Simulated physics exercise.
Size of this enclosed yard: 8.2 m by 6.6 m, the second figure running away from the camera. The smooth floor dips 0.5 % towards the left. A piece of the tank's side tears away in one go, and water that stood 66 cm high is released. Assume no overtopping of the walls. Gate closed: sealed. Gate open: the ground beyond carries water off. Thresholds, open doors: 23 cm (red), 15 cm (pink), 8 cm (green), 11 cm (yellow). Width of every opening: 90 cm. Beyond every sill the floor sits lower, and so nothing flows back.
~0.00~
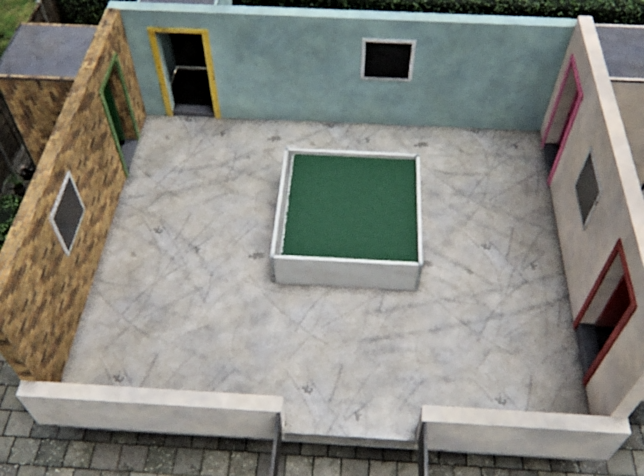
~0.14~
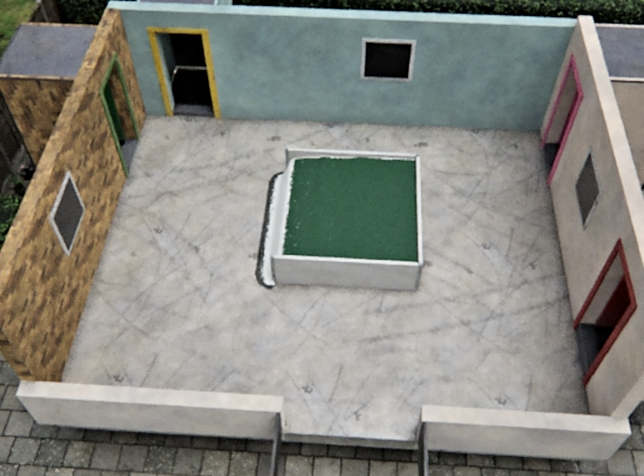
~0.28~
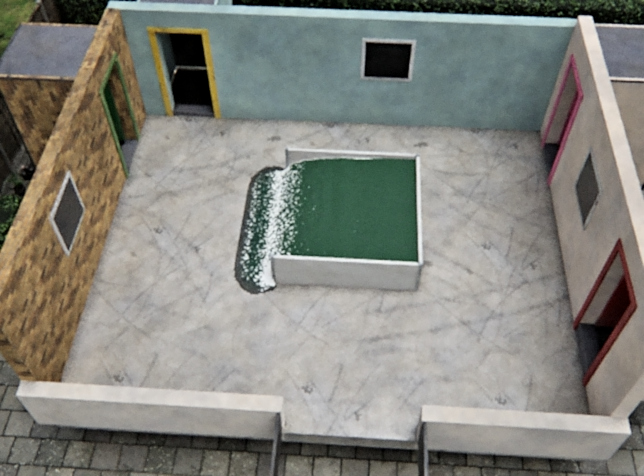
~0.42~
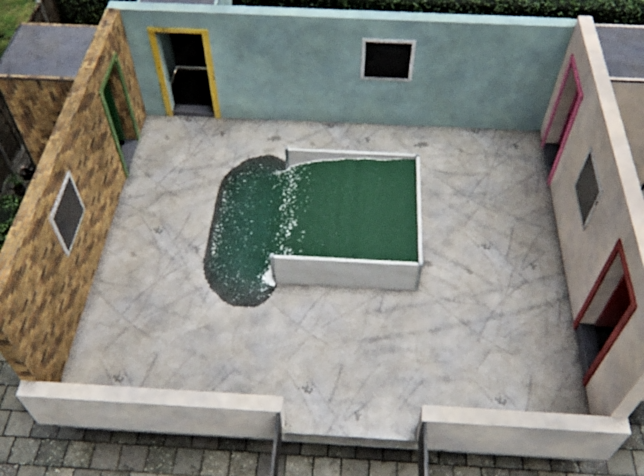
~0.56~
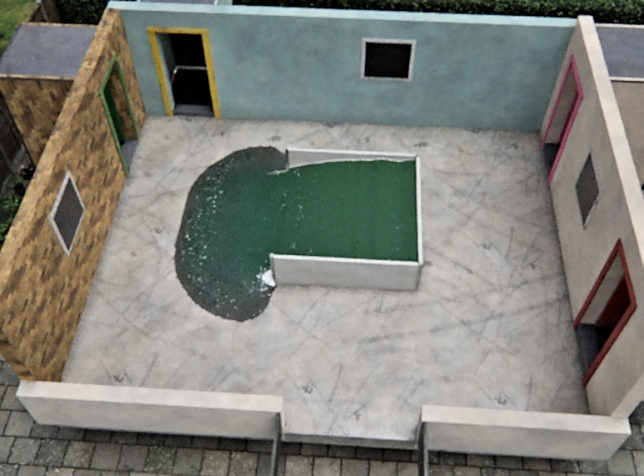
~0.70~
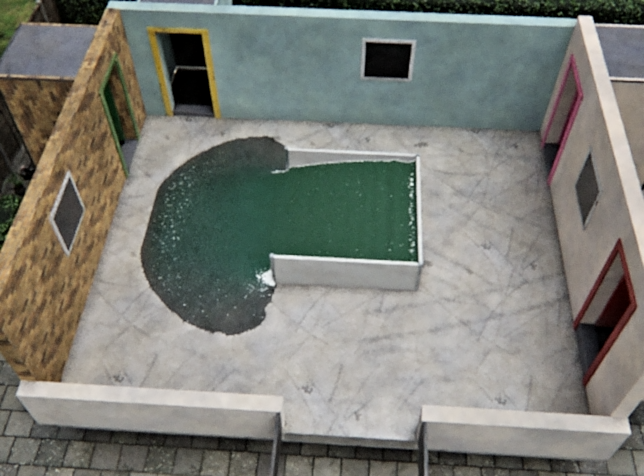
A walled yard with a raised tank of green water, its left side giving way and water spreading leftward across the pale floor.
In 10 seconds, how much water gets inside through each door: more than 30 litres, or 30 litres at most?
Outcome: At the red door the water let in will remain short of the limit. At the pink door the water let in will remain short of the limit. At the green door the water let in will surpass the limit. At the yellow door the water let in will surpass the limit.
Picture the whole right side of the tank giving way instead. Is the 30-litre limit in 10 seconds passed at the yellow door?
Then: Yellow short of it.
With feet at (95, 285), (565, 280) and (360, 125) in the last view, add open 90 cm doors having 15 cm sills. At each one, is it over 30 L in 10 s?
In sequence the answers are more than that, less than that and less than that.
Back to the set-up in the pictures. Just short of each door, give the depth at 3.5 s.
Centimetres: Red 0 / pink 0 / green 25 / yellow 22.
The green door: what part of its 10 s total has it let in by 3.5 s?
60 per cent, roughly.
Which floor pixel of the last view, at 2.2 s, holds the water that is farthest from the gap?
At about (55, 403).
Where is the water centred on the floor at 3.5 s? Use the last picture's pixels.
Its balance point lies near (206, 238).
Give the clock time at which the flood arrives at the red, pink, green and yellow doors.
Red = 6.0 s, pink = 6.5 s, green = 1.0 s, yellow = 1.3 s.
After 1.4 s water covers 35 % of the floor and is deepest (41 cm) near (112, 223); red door not reached, pink door not reached, green door 17 cm at the sill, 8 L in, yellow door 3 cm at the sill, 0 L in.
After 2.2 s water covers 35 % of the floor and is deepest (43 cm) near (146, 118); red door not reached, pink door not reached, green door 28 cm at the sill, 79 L in, yellow door 12 cm at the sill, 0 L in.
After 3.5 s water covers 40 % of the floor and is deepest (38 cm) near (58, 392); red door not reached, pink door not reached, green door 25 cm at the sill, 211 L in, yellow door 22 cm at the sill, 42 L in.
After 6.0 s water covers 80 % of the floor and is deepest (17 cm) near (89, 296); red door not reached, pink door not reached, green door 14 cm at the sill, 335 L in, yellow door 15 cm at the sill, 112 L in.
After 10.0 s water covers 95 % of the floor and is deepest (11 cm) near (488, 418); red door 8 cm at the sill, 0 L in, pink door 8 cm at the sill, 0 L in, green door 8 cm at the sill, 363 L in, yellow door 7 cm at the sill, 121 L in.
